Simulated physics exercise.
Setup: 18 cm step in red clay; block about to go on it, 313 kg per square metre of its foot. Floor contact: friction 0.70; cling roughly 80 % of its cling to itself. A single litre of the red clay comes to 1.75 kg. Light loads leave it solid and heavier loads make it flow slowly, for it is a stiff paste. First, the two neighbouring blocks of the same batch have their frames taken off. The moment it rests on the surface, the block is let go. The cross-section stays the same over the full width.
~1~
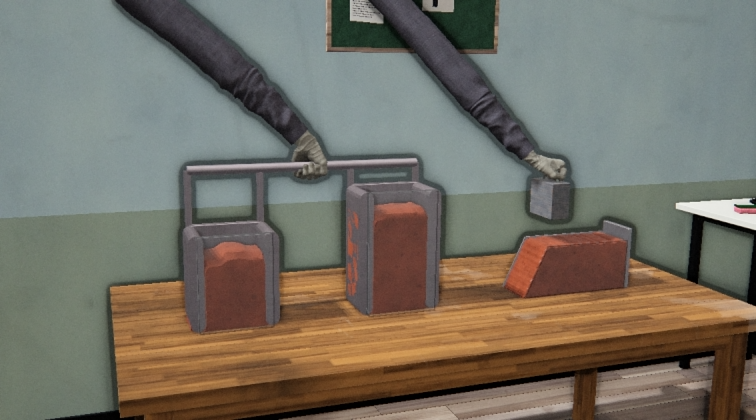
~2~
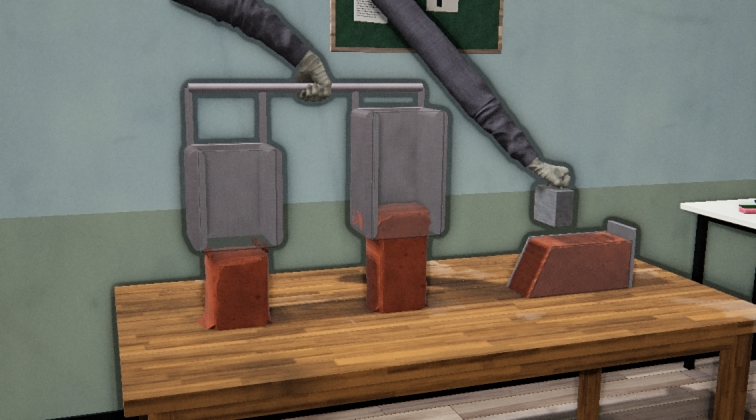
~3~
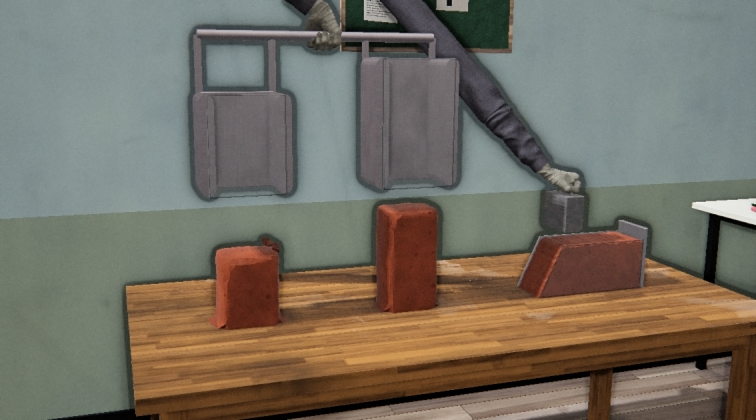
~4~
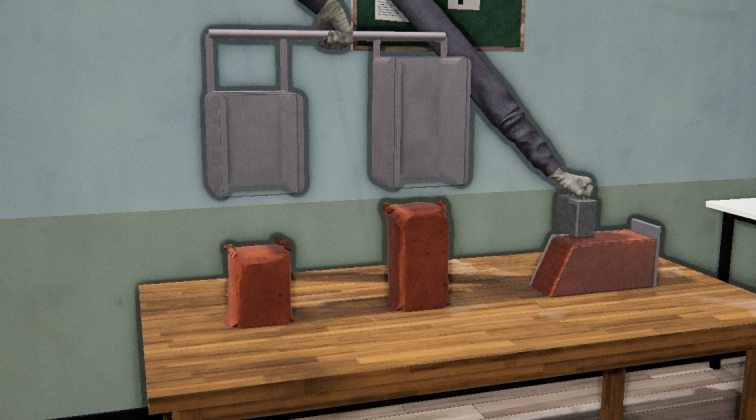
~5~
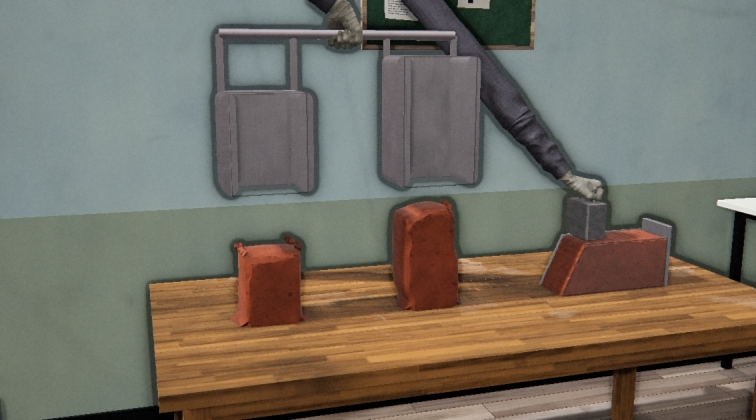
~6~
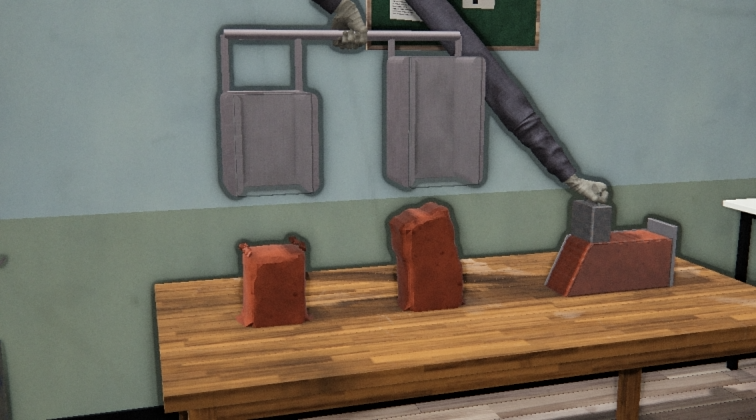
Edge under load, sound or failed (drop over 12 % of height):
Sound.
Then, 0.14 s after the last picture, the block is down by 3 % of the bank's height and stands upright.
Then, 0.30 s after the last picture, the block is down by 3 % of the bank's height and stands upright.
Then, 0.47 s after the last picture, the block is down by 3 % of the bank's height and stands upright.
Then, 0.63 s after the last picture, the block is down by 3 % of the bank's height and stands upright.
Then, 1.17 s after the last picture, at the end, the block is down by 3 % of the bank's height and stands upright.
